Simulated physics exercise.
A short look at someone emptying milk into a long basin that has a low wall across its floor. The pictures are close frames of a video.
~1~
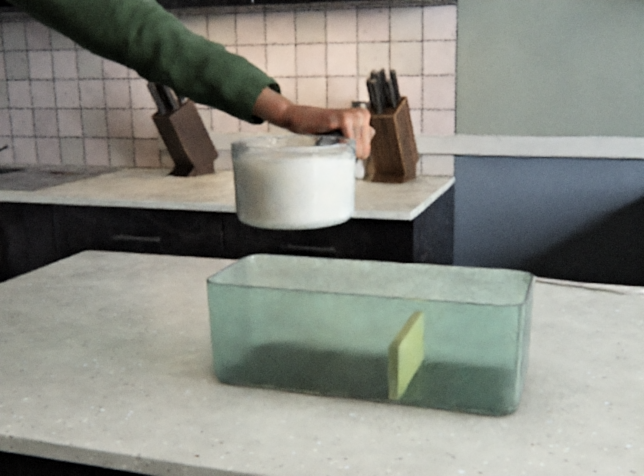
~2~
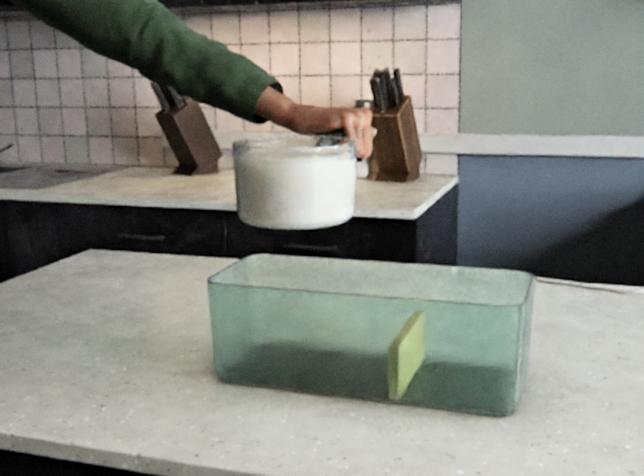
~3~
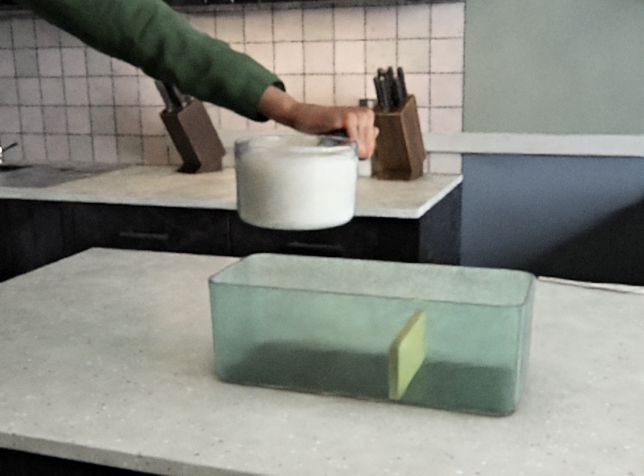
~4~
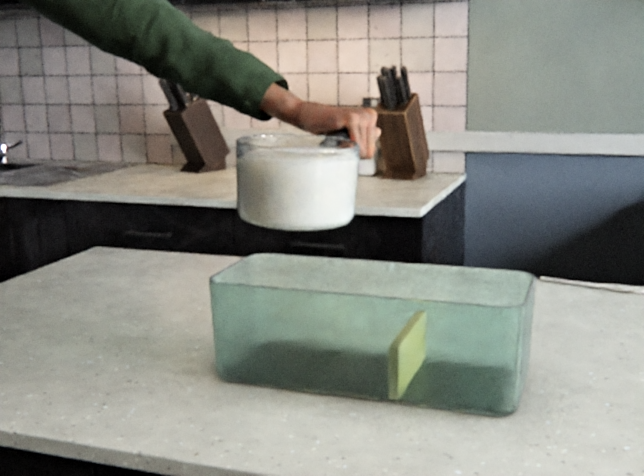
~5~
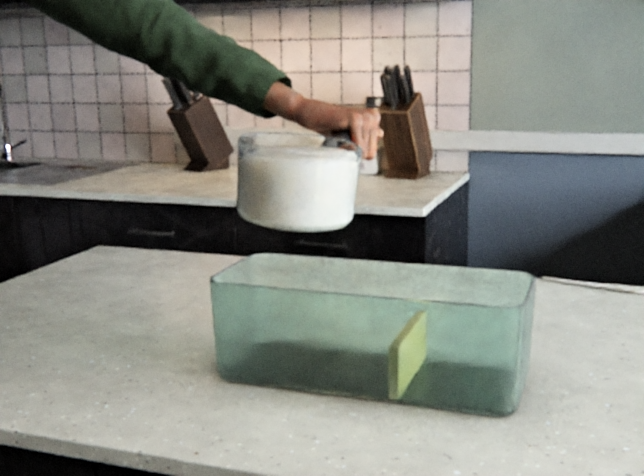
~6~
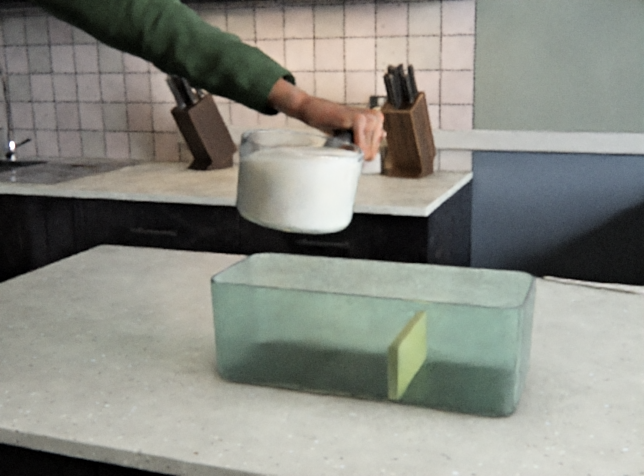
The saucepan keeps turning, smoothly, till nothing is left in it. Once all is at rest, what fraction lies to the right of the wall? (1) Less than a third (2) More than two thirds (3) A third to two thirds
The answer is 3.
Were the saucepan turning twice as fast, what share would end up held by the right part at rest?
Around 35 per cent ends up there.
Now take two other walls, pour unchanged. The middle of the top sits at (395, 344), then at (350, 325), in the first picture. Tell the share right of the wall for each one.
First try: Roughly 65 per cent; second try: 95 per cent.
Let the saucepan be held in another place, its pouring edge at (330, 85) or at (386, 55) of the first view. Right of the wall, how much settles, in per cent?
First try: About 45 %; second try: About 90 %.
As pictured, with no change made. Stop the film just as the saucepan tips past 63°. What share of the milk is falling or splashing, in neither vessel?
That works out near 20 percent.
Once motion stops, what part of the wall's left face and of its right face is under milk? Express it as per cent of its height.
Left part: 30 per cent; right part: 60.
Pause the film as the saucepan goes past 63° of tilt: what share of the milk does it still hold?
Near 60 percent is still in there.
A moment on, the saucepan is tipped part way and 62 per cent is still to pour, 4 is left of the wall and 13 right of it.
Next, the saucepan is tipped right over and 11 per cent is still to pour, 29 is left of the wall and 55 right of it.
Then the saucepan is tipped right over and 0 per cent is still to pour, 45 is left of the wall and 55 right of it.
Later the saucepan is tipped right over and 0 per cent is still to pour, 45 is left of the wall and 55 right of it.
Finally, 45 per cent lies left of the wall, 55 right of it and 0 outside.
